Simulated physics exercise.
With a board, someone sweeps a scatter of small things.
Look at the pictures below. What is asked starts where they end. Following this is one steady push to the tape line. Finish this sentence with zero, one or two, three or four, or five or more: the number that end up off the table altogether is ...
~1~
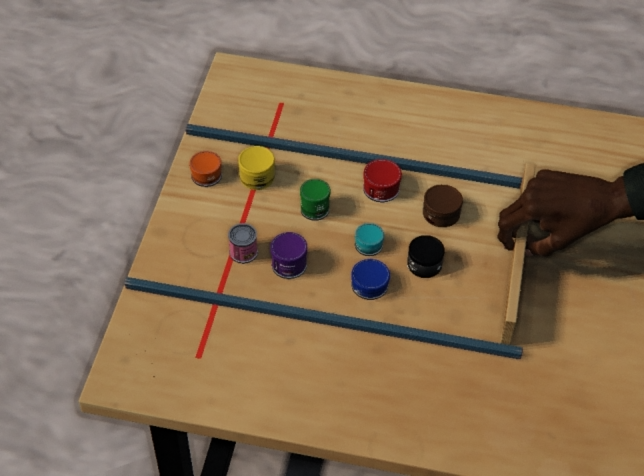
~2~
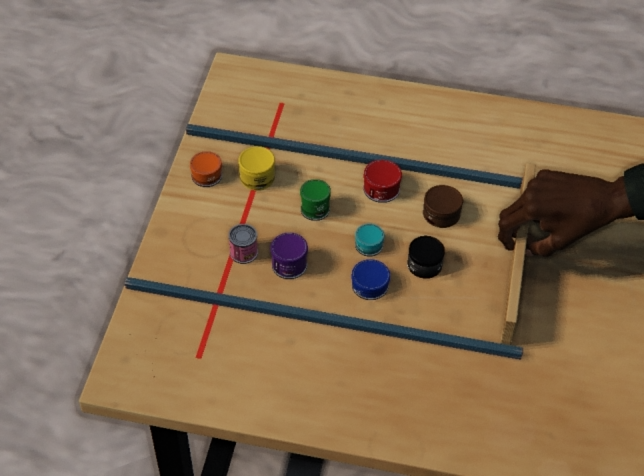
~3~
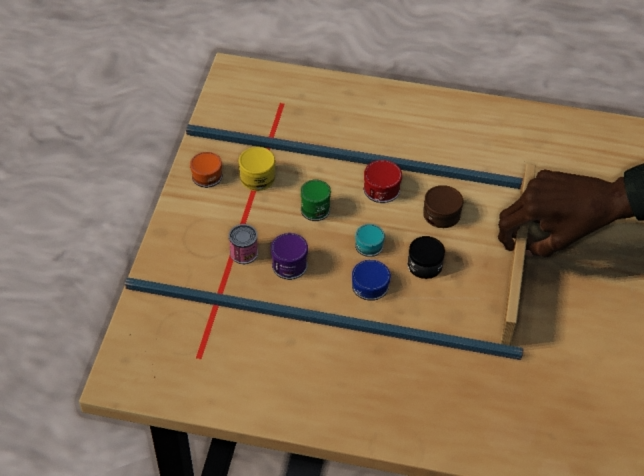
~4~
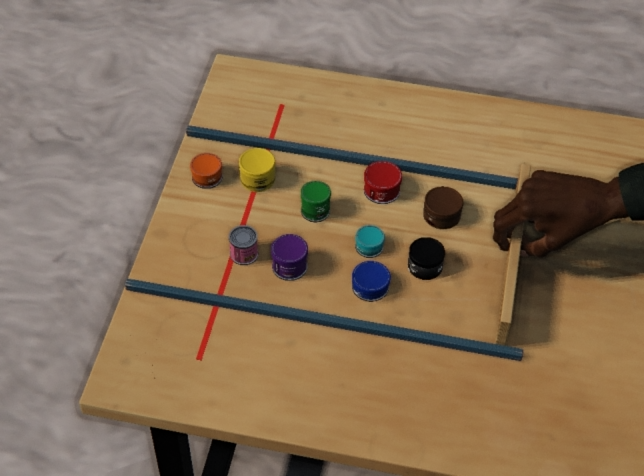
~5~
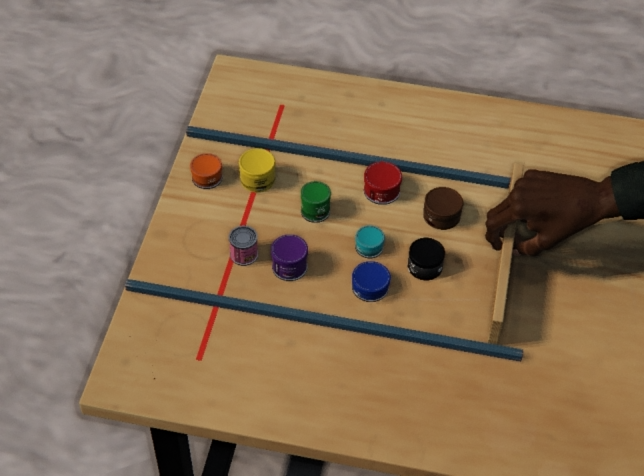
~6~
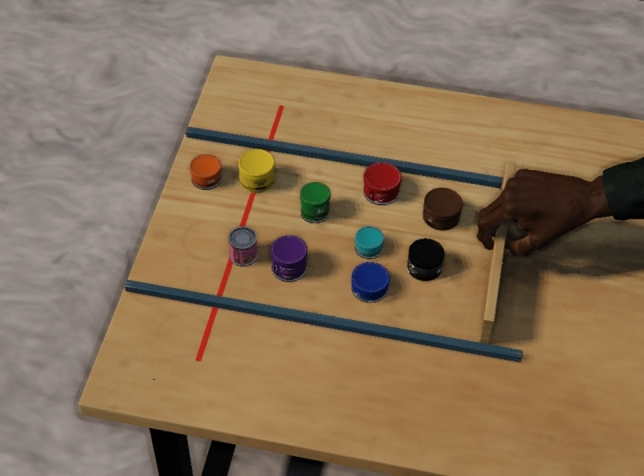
The number that end up off the table altogether is zero.
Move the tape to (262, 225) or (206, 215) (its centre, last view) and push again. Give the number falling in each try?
Counts per try: 0 and 2.
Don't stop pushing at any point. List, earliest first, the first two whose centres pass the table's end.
With the earliest first, you get the orange pot and after it the pink tin.
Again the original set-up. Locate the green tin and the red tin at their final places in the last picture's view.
The green tin ends up near (202, 182), and the red tin near (245, 153).
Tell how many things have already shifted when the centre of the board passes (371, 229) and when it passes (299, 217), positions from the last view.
By then 5, and later 9.
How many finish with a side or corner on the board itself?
In contact: 4.
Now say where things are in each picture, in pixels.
In the first frame, orange pot (206, 169); yellow tub (257, 169); pink tin (243, 243); board (518, 251); tape (244, 219).
In the second frame, yellow tub (257, 169); green tin (315, 200).
In the third frame, pink tin (244, 244); red tin (382, 182).
In the fourth frame, orange pot (207, 171); brown tub (443, 208).
In the fifth frame, yellow tub (257, 171); turquoise tin (370, 242).
In the sixth frame, orange pot (206, 172); yellow tub (257, 171); pink tin (243, 247); board (498, 251); tape (244, 222).
Early on, none off yet; orange pot at rest near (206, 172); yellow tub at rest near (257, 171); pink tin at rest near (243, 247).
A while later, none off yet; orange pot at rest near (206, 172); yellow tub travelled a little near (249, 165); pink tin travelled well along near (200, 233).
Finally, the number that fall off is zero.
